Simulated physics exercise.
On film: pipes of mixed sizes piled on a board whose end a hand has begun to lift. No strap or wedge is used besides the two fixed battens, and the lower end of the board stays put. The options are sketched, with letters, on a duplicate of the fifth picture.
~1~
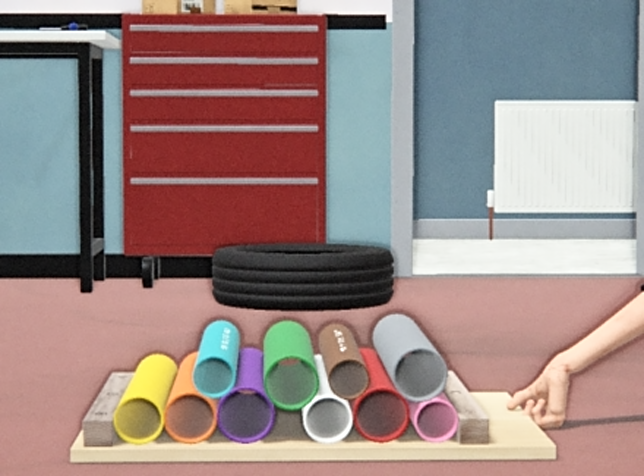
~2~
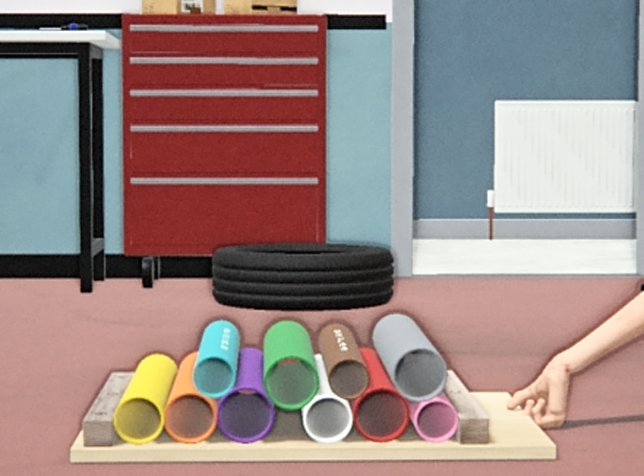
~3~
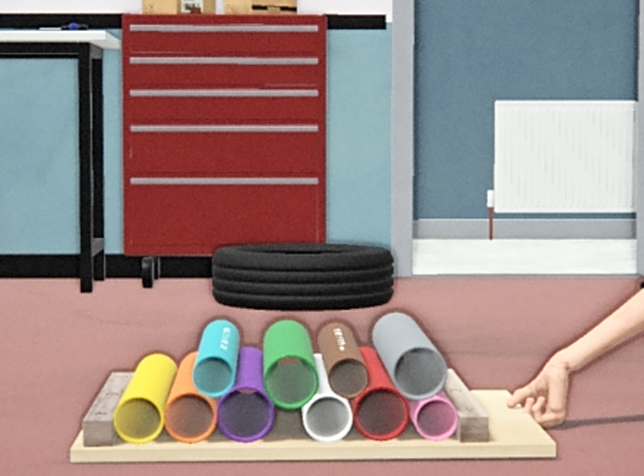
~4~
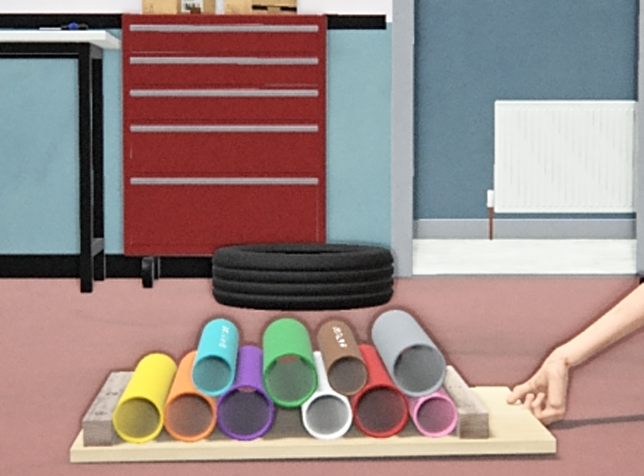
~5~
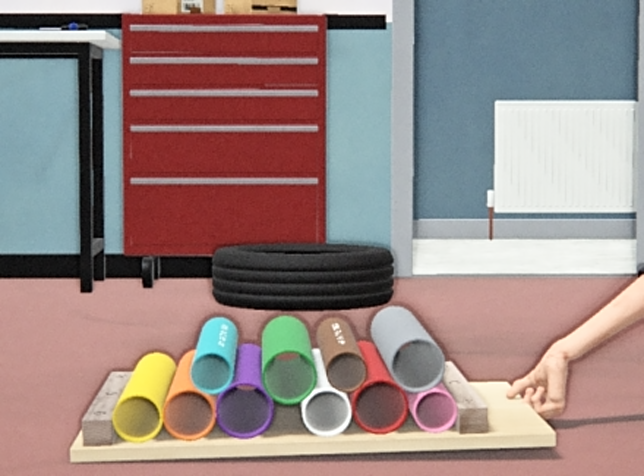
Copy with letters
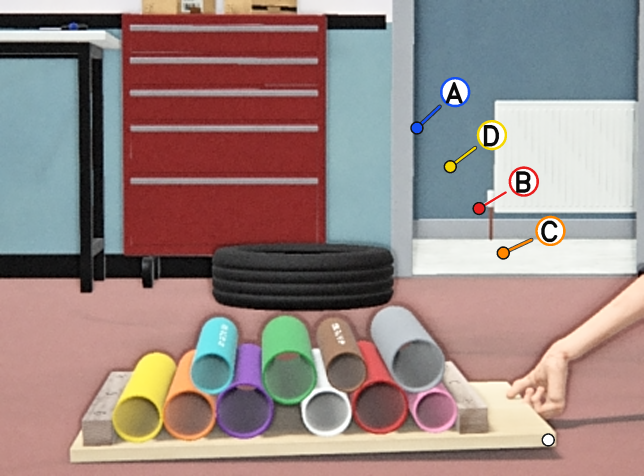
A workshop with a pinkish floor, a red drawer cabinet, a black tire and a white radiator is seen from the front by a still camera. Yellow, orange, purple, white, red and pink pipes line a pale board between wooden blocks, with cyan, green, brown and grey ones above. A hand at the right raises the board's end very slightly, and the pipes barely shift.
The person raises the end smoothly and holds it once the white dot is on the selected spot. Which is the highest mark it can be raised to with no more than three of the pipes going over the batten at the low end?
It can be raised to D.
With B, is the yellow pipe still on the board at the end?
The yellow pipe: Yes.
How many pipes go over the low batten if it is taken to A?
The count is four.
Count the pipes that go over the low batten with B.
The count is three.
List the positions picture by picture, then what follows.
In the first picture, white pipe (328, 419); red pipe (381, 415); pink pipe (436, 421).
In the second picture, pink pipe (436, 421); grey pipe (420, 375).
In the third picture, board (310, 411); red pipe (381, 414); pink pipe (436, 419); purple pipe (245, 415).
In the fourth picture, board (310, 409); yellow pipe (138, 419); orange pipe (190, 416).
In the fifth picture, board (309, 406); yellow pipe (138, 418); orange pipe (189, 415).
On the marked copy, A at (417, 128); B at (479, 209); C at (503, 253); D at (450, 167); the white dot at (548, 440).
With D. Early on, board at 20°.
Further on, board at 37°.
At the end, board at 37°, three over the low batten (green, brown, turquoise).
As for the rest, A four over the low batten (grey, green, brown, turquoise); B three over the low batten (green, brown, turquoise); C two over the low batten (green, turquoise).
